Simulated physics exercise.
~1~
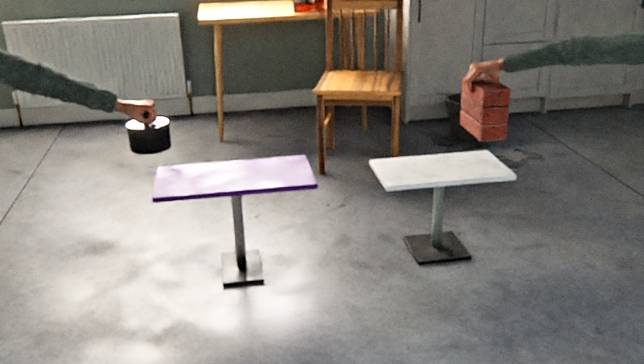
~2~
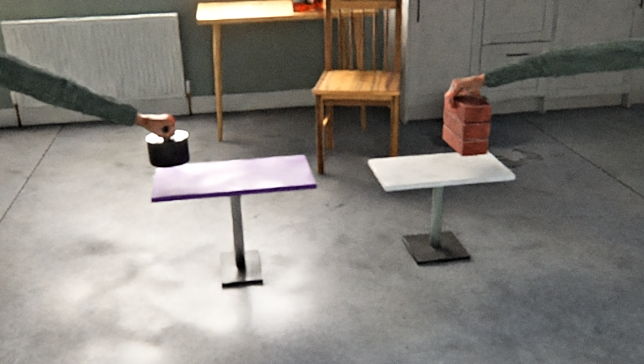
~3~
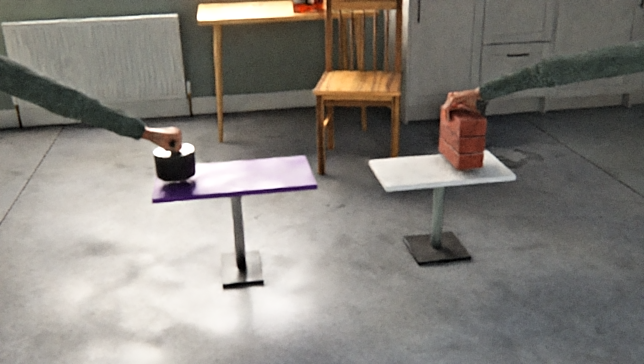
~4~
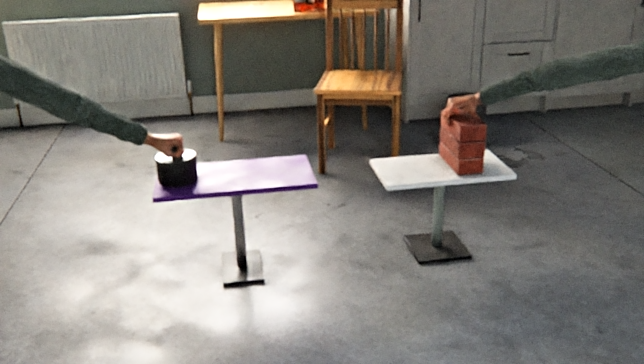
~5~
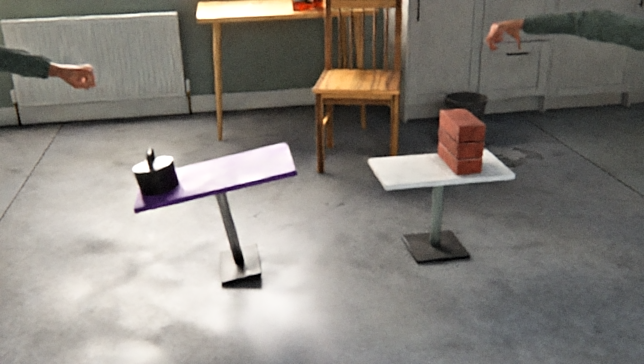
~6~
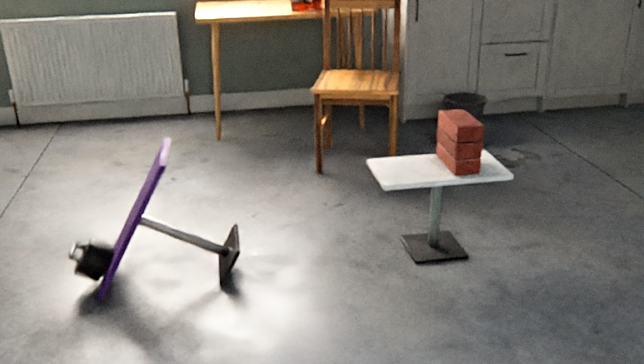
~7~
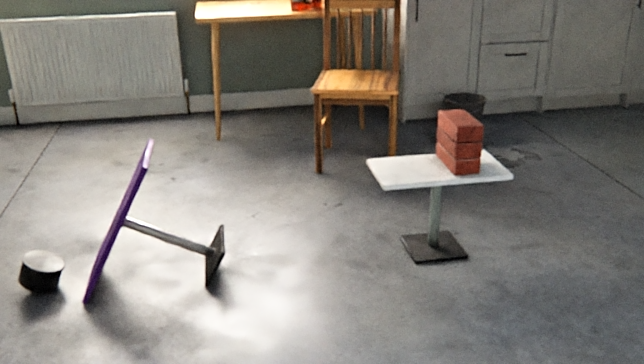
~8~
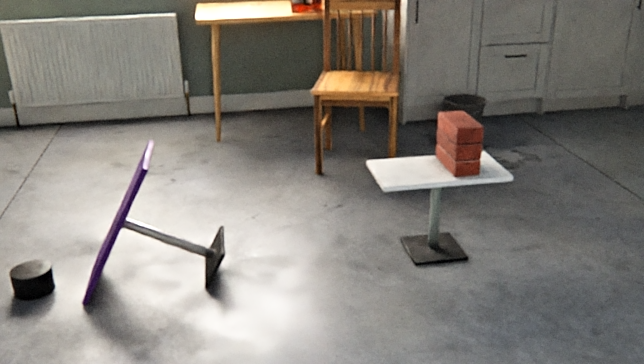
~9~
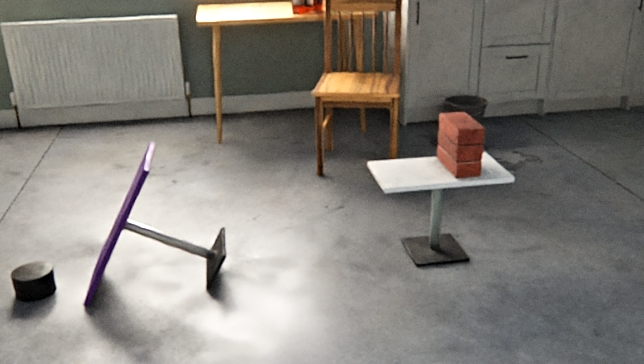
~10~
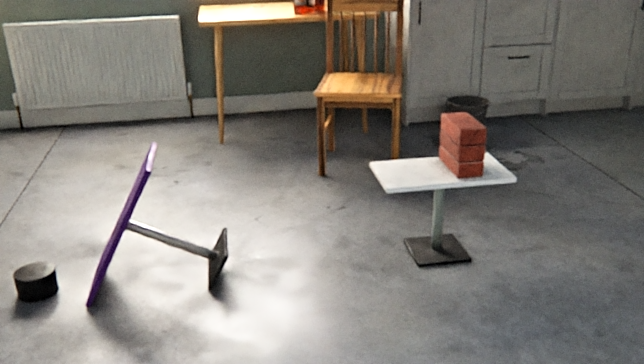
A purple-topped stand toppled to the left after a hand set a dark round object on its left end and let go, and the object tumbled onto the floor, while the white side table stayed upright beneath the red bricks another hand had placed there.
